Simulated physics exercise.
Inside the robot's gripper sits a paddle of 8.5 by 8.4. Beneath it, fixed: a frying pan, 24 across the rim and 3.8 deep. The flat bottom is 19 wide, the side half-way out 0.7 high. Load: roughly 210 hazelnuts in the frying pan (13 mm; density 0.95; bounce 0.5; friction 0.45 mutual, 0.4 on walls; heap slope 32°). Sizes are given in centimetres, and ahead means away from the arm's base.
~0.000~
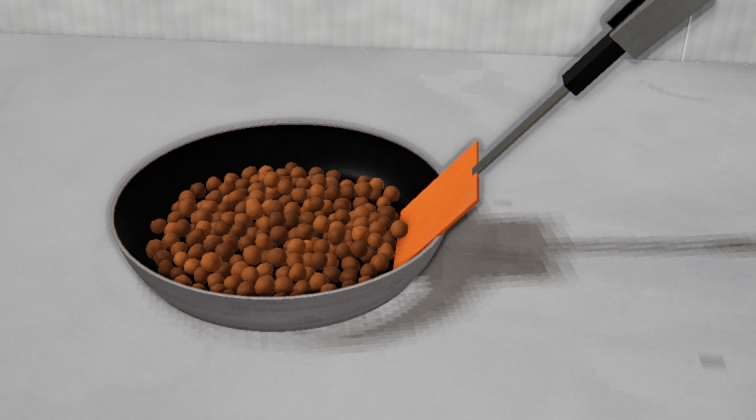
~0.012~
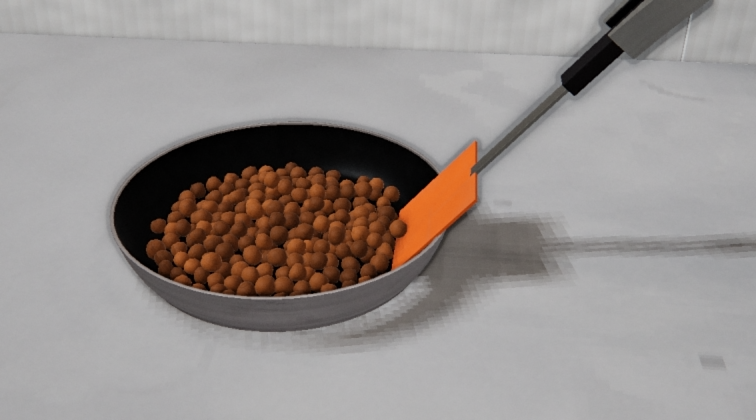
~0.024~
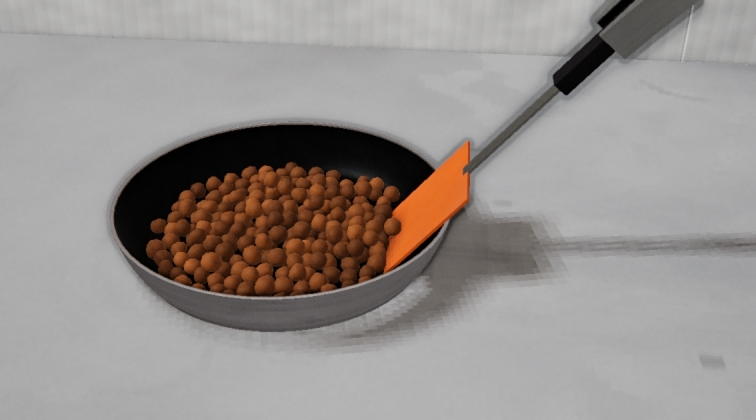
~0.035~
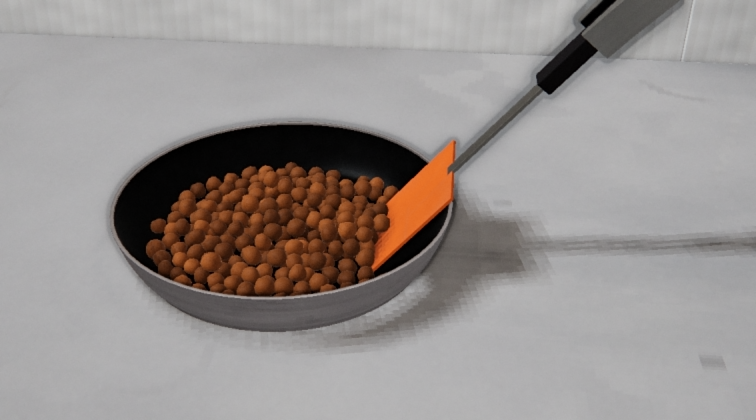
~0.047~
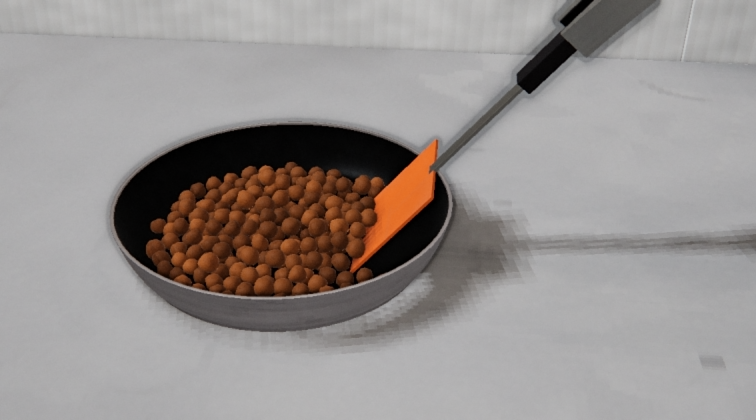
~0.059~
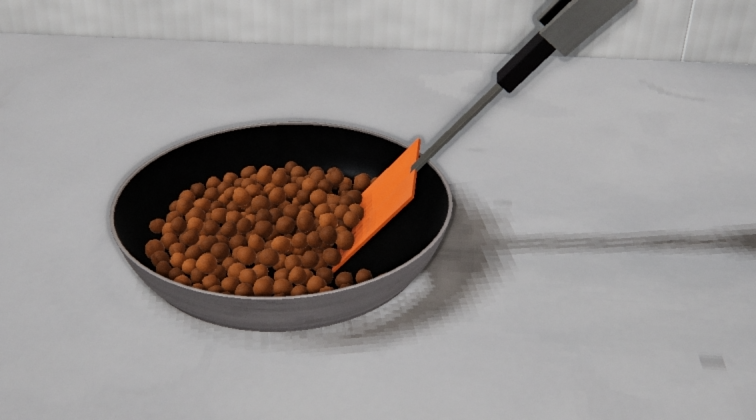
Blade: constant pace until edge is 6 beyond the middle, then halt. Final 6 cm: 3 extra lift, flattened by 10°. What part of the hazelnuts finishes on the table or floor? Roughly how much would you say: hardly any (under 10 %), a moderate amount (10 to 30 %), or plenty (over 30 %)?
I'd say a moderate amount.
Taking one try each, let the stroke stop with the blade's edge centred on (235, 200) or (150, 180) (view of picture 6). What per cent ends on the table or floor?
About 10 and 30 per cent.
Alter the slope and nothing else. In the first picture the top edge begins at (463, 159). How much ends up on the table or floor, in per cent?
Spill: Approx. 15 per cent.
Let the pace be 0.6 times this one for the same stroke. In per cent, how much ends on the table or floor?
0 %.
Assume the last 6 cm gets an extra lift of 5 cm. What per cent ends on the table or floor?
About 20 %.
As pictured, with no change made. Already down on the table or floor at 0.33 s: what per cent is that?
About 15 per cent.
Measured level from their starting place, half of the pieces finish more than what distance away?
Some 4 cm.
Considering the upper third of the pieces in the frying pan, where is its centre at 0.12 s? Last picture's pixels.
The middle lies somewhere about (252, 201).
By 0.09 s, sloping 50°, highest piece 6 above the table; 212 in the frying pan.
By 0.12 s, sloping 46°, highest piece 7 above the table; 212 in the frying pan.
By 0.33 s, sloping 40°, highest piece 8 above the table; 179 in the frying pan, 31 on the table or floor, 2 on the blade or in flight.
By 1.38 s, sloping 40°, highest piece 4 above the table; 179 in the frying pan, 33 on the table or floor.
Final count, 179 in the frying pan, 33 on the table or floor. That is 16 % on the table or floor.
